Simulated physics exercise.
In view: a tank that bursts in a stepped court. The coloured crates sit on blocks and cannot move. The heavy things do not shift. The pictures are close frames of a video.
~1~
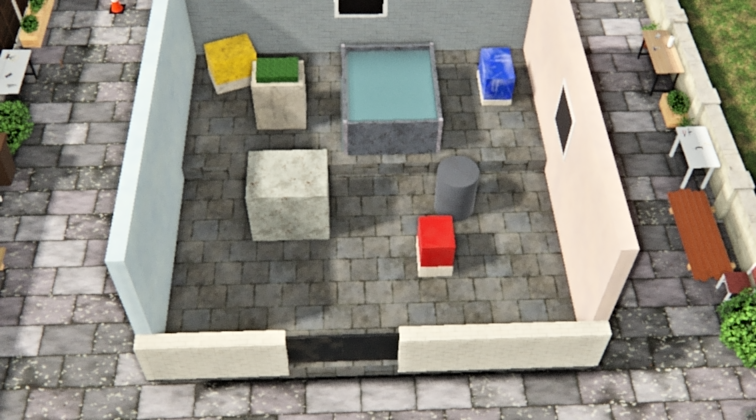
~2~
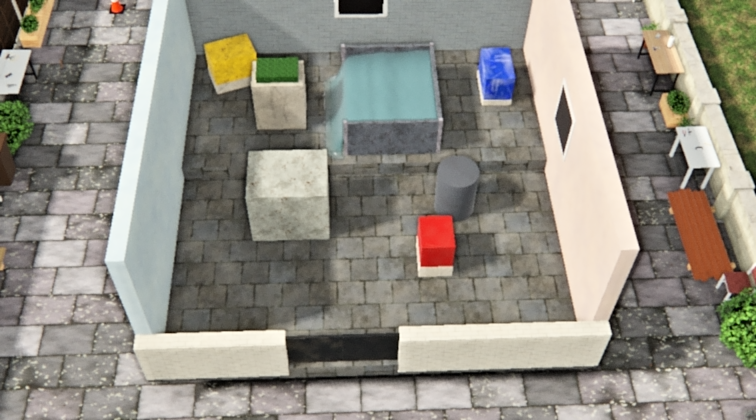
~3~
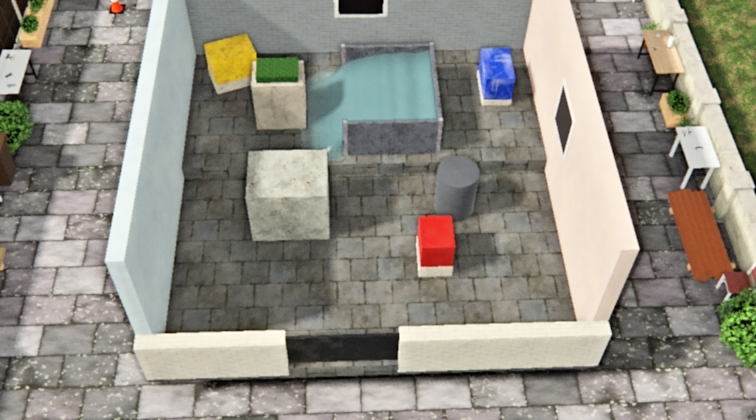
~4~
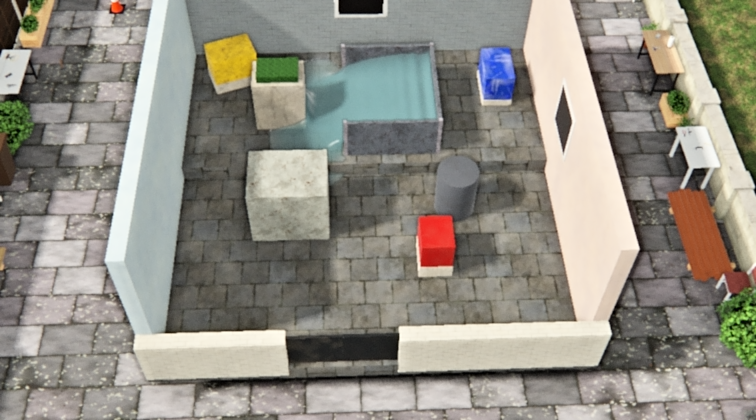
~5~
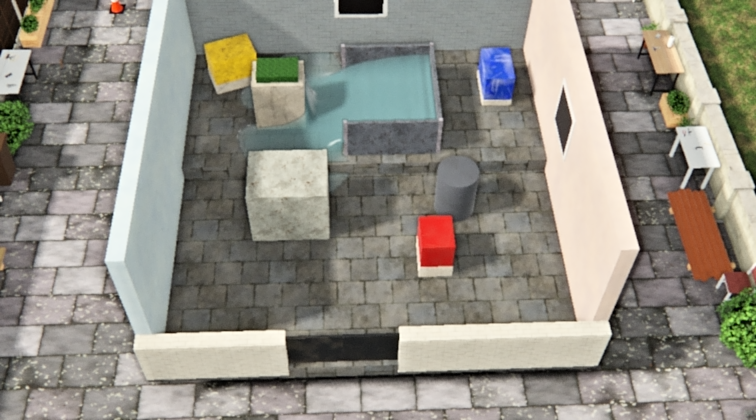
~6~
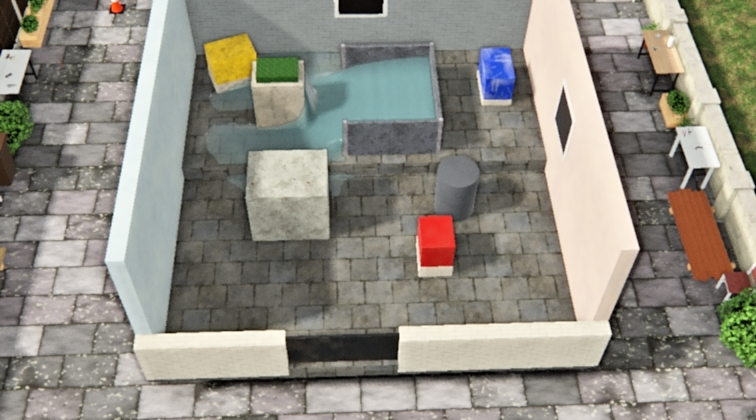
Water poured out of the left side of a raised gray tank in a walled stone courtyard, then spread left across the paving, around the grass-topped block and behind the large pale one.
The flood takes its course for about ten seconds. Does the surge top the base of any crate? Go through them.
The red crate keeps dry; the blue crate keeps dry; the yellow crate is soaked.
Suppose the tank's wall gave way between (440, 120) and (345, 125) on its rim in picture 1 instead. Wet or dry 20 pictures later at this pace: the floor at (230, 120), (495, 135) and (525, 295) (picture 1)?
One after the other: Not flooded, dry, wet.
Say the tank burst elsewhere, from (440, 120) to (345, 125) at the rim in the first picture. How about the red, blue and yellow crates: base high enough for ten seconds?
My reading: Red gets wet; blue is spared; yellow stays dry.
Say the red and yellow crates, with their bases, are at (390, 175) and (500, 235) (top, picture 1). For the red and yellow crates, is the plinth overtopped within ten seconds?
Then: The red crate escapes it, the yellow crate escapes it.
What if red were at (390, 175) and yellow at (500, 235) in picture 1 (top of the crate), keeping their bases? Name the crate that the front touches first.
I say the red one.
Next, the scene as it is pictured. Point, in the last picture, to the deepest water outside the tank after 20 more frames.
I would point to (164, 347).
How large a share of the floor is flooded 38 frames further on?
Close to 85 %.
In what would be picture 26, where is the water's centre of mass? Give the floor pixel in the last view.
Around (285, 151).
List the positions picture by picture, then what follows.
Still water in the tank at (390, 85), in the first frame.
The front is at (341, 157), out from the gap at (346, 104), in the second frame.
The front is at a hidden place, out from the gap at (346, 106), in the third frame.
The front is at a hidden place, out from the gap at (346, 108), in the fourth frame.
The front is at a hidden place, out from the gap at (346, 108), in the fifth frame.
Water pours out at (346, 108) and has run to (212, 148), in the sixth frame.
A moment on, water covers 25 % of the floor; the red crate not reached, the blue crate not reached, the yellow crate water round its plinth.
Next, water covers 35 % of the floor; the red crate not reached, the blue crate not reached, the yellow crate water round its plinth.
Then, water covers 50 % of the floor; the red crate water round its plinth, the blue crate water round its plinth, the yellow crate water round its plinth.
Later, water covers 85 % of the floor; the red crate water round its plinth, the blue crate water round its plinth, the yellow crate water round its plinth.
In the end, water covers 100 % of the floor; the red crate stayed above the water, the blue crate stayed above the water, the yellow crate was topped.
